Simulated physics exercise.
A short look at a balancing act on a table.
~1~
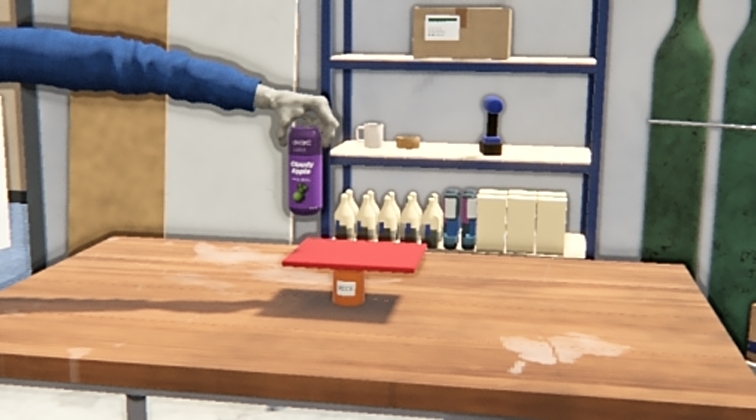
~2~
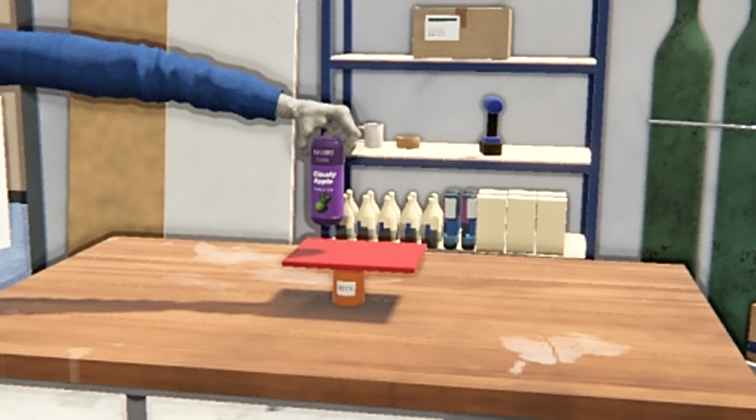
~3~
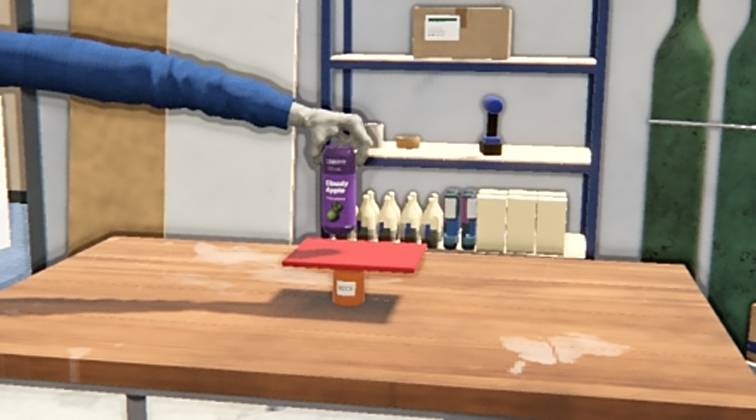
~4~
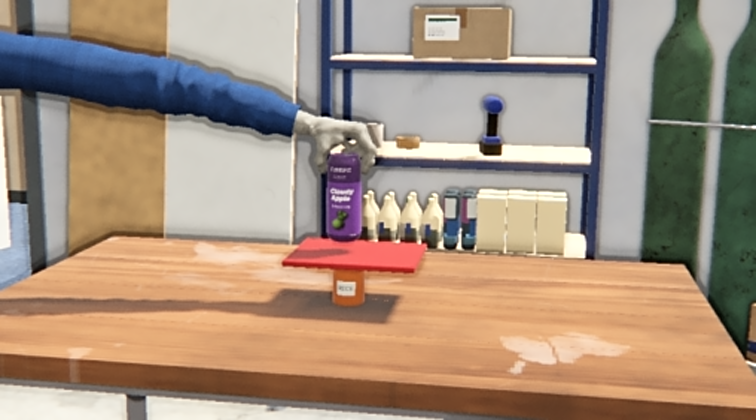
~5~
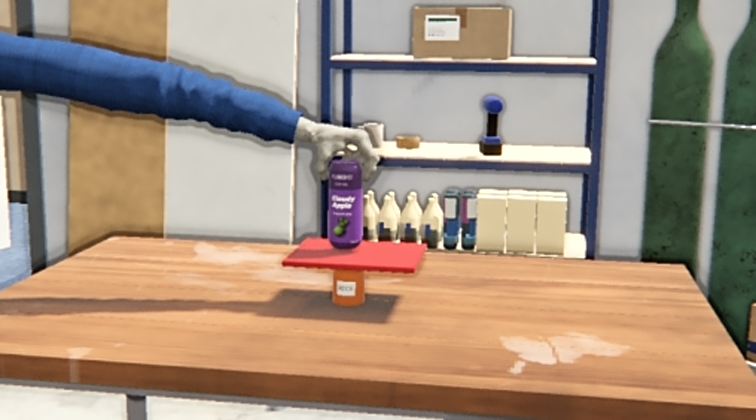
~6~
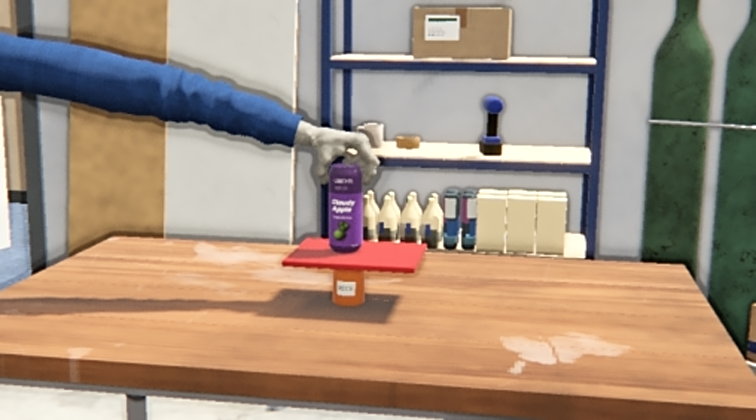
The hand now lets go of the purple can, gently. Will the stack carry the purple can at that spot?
Here the stack holds.
Then, 0.40 s after the last picture, nothing has stirred.
Then, 1.10 s after the last picture, purple can resting near (346, 209).
At rest, all 3 in place. Seen from the same camera at the end, purple can near (345, 209). The stack stays up.
